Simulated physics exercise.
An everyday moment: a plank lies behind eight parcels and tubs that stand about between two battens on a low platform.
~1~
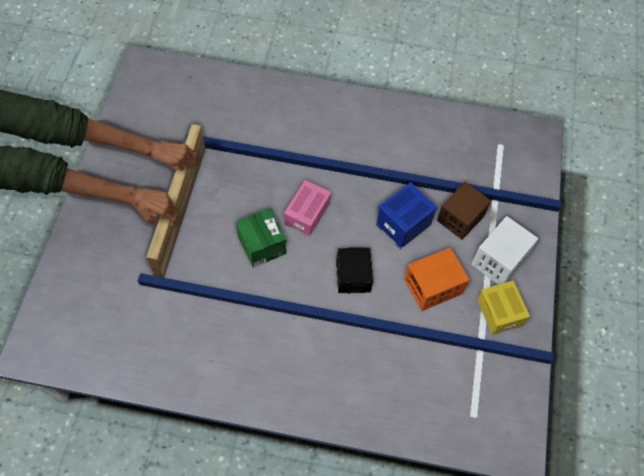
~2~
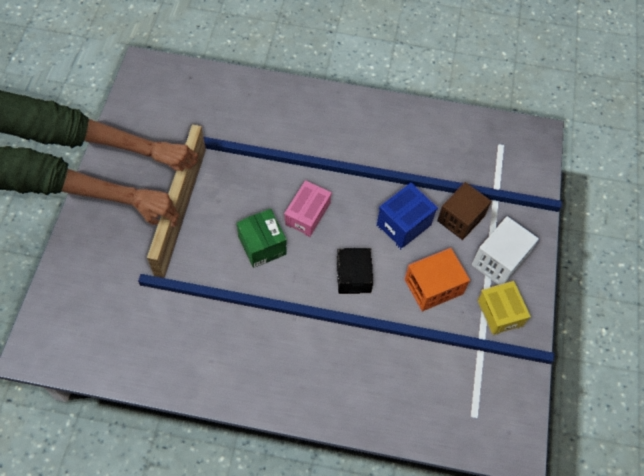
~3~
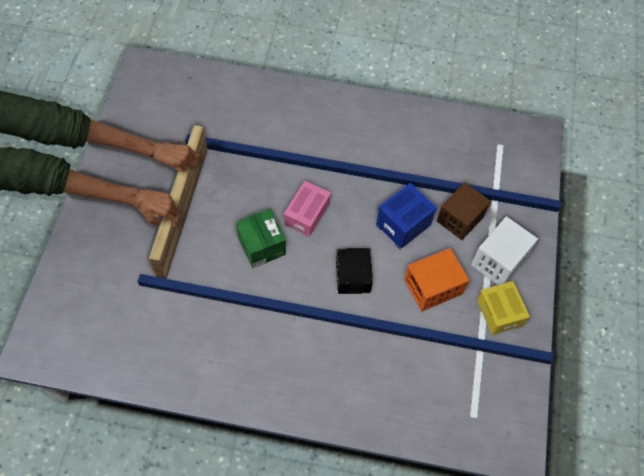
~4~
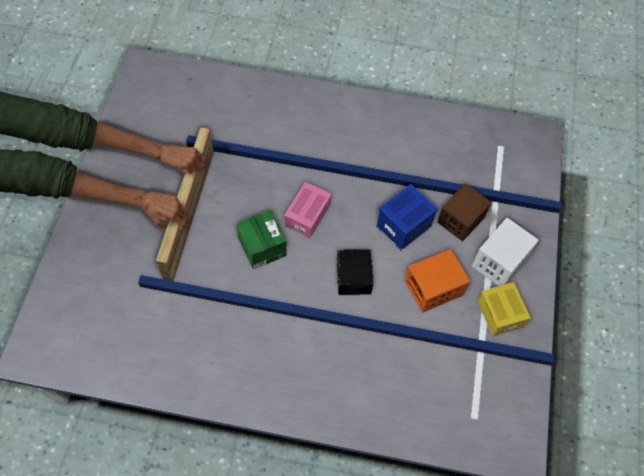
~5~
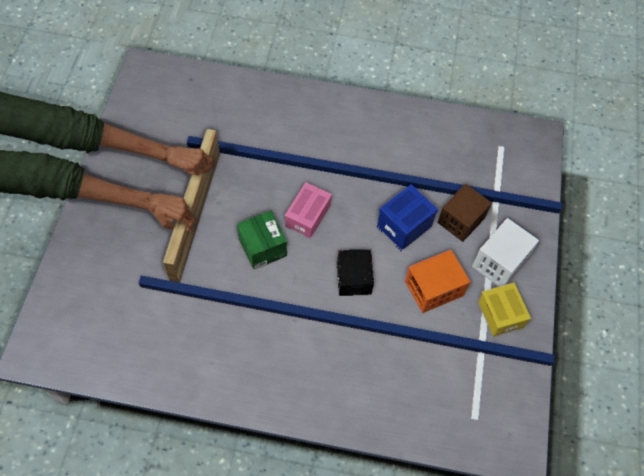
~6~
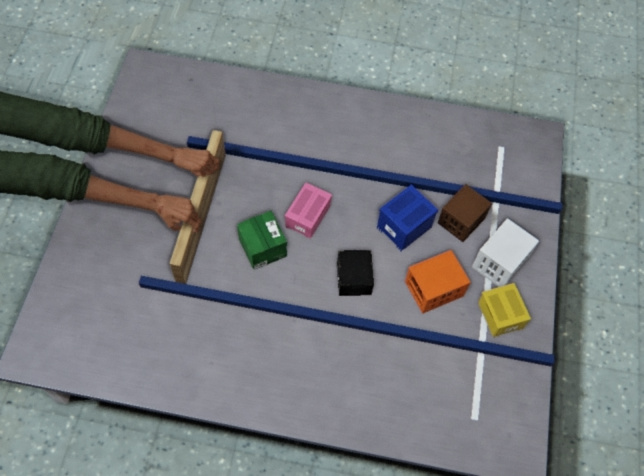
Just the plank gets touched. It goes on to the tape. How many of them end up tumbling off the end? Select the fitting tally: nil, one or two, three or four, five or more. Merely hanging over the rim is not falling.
Tally: Three or four.
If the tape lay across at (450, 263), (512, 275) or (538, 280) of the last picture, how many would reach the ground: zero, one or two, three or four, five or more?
Taking the places in the order asked: One to two, then five or more, then 5 or more.
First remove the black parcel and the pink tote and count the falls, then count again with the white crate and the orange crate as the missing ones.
Counts - first: 1, second: 1.
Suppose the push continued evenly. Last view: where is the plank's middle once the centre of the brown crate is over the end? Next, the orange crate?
(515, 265) and (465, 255), roughly.
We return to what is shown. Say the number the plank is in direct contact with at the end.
Well, it touches 2.
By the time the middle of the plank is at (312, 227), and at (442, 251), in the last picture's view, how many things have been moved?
The first count is 3, and then it's 8.
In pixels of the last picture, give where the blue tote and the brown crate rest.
In the last picture the first middle sits at (544, 262) and the other at (541, 222).
Early on, none off yet; yellow tote at rest near (503, 311); white crate at rest near (505, 254); brown crate at rest near (464, 213).
A while later, none off yet; yellow tote travelled a little near (524, 322); white crate travelled a little near (509, 252); brown crate travelled a little near (472, 211).
Finally, the number that fall off is three or four; lost, orange crate, white crate and yellow tote.
